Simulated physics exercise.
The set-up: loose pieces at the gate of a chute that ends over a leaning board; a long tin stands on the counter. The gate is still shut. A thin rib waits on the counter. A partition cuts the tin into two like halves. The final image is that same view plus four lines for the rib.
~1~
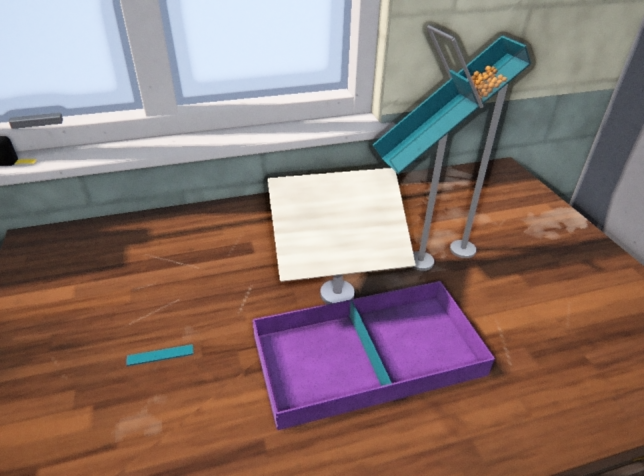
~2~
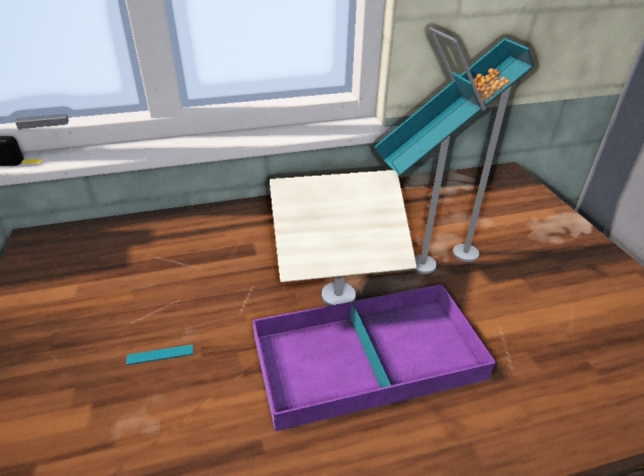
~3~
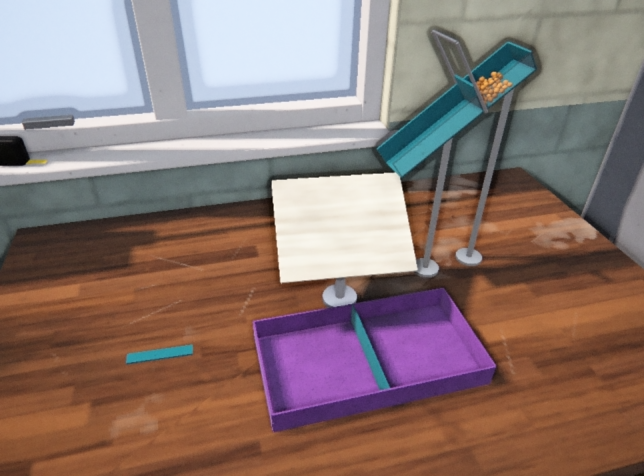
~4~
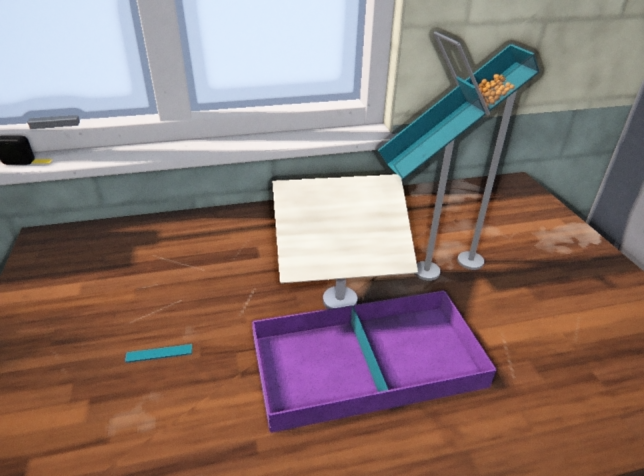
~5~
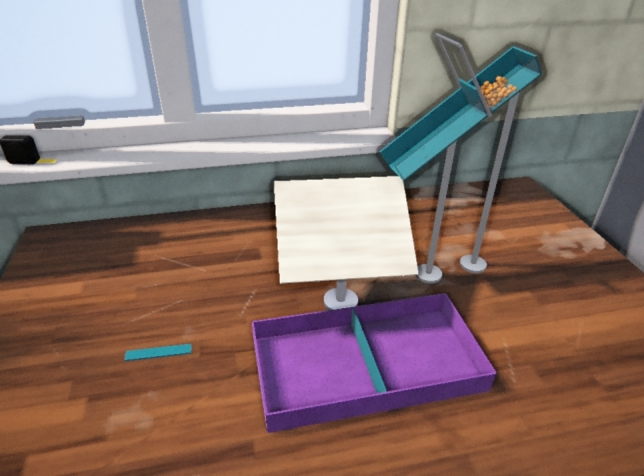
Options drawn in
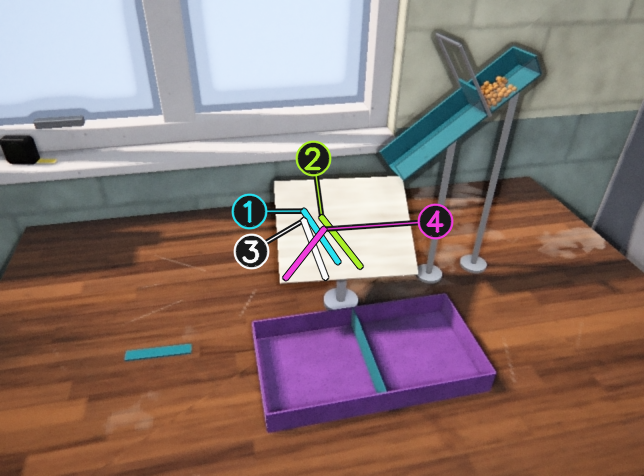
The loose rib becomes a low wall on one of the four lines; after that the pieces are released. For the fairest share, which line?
Take 1.
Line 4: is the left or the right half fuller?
Left.
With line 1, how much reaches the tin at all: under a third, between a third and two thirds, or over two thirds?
It is over two thirds.
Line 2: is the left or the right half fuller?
More lands on the right.
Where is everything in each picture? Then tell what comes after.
The first picture shows load behind the gate at (482, 87), roasted chickpeas; lip of the chute at (390, 166), sloping gently.
The second picture shows middle of the board at (342, 223), tilted fairly steeply; middle of its low edge at (350, 274); of its high edge at (335, 175).
The third picture shows front corners of the tin at (272, 415) and (496, 366); front end of its middle wall at (390, 389); gate still shut at (465, 84).
The fourth picture shows middle of the load at (489, 94); lip at (395, 172).
The fifth picture shows middle of the load at (491, 96); lip at (396, 173).
On the marked copy, line 1 from (303, 211) to (337, 261); line 2 from (321, 217) to (360, 266); line 3 from (303, 220) to (325, 277); line 4 from (324, 229) to (285, 277).
If 1 is chosen, of what is caught, about two thirds in the left half, about a third in the right.
If 2 is chosen, of what is caught, a stray few in the left half, nearly all in the right.
If 3 is chosen, of what is caught, nearly all in the left half, a small part in the right.
If 4 is chosen, of what is caught, nearly all in the left half, a stray few in the right.
